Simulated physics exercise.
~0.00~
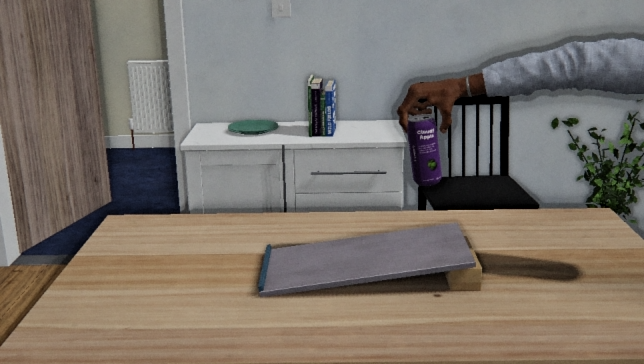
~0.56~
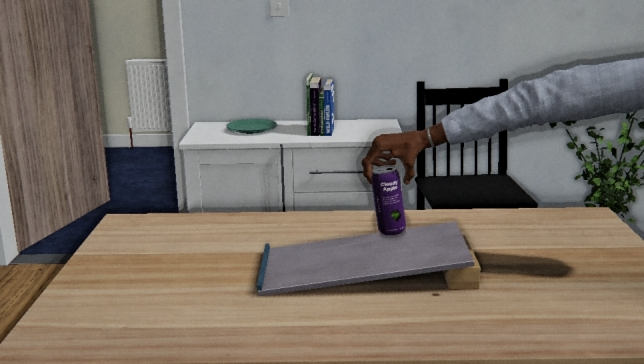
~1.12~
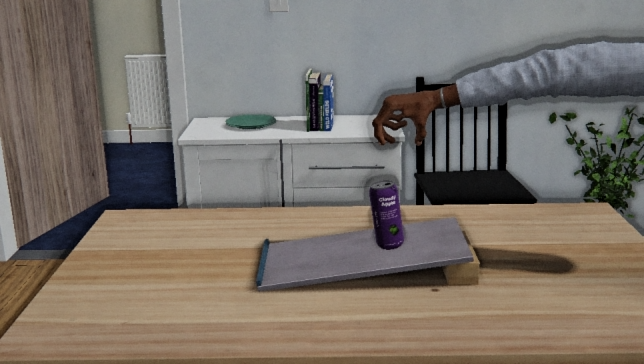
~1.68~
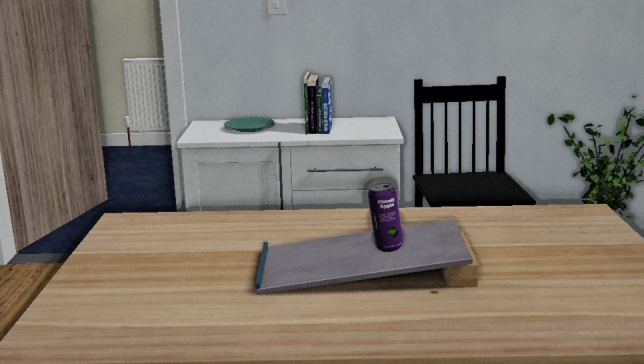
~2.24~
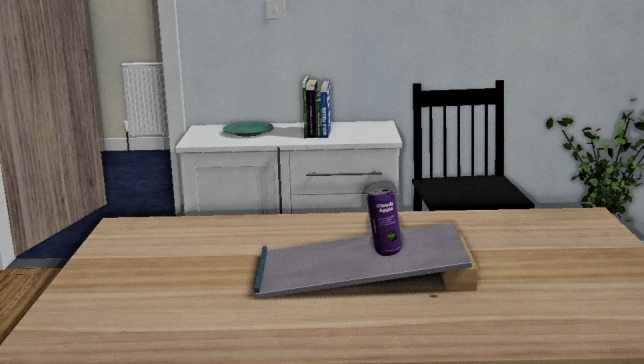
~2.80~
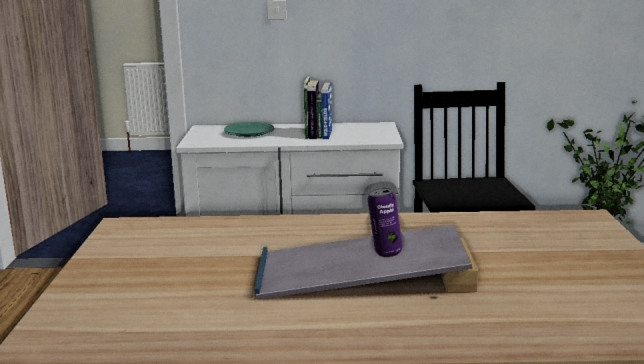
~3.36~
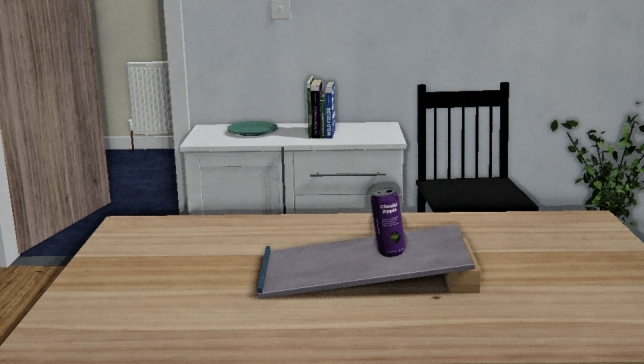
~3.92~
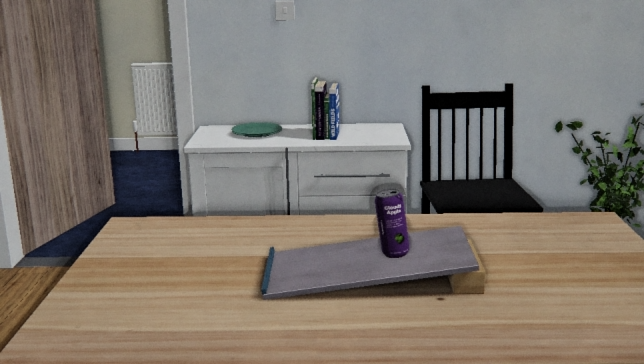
In a room with a white cabinet and a black chair, a hand lowered a purple can onto a sloping board propped on a block, then let go and drew away to the right, and the can stayed leaning where it was put.
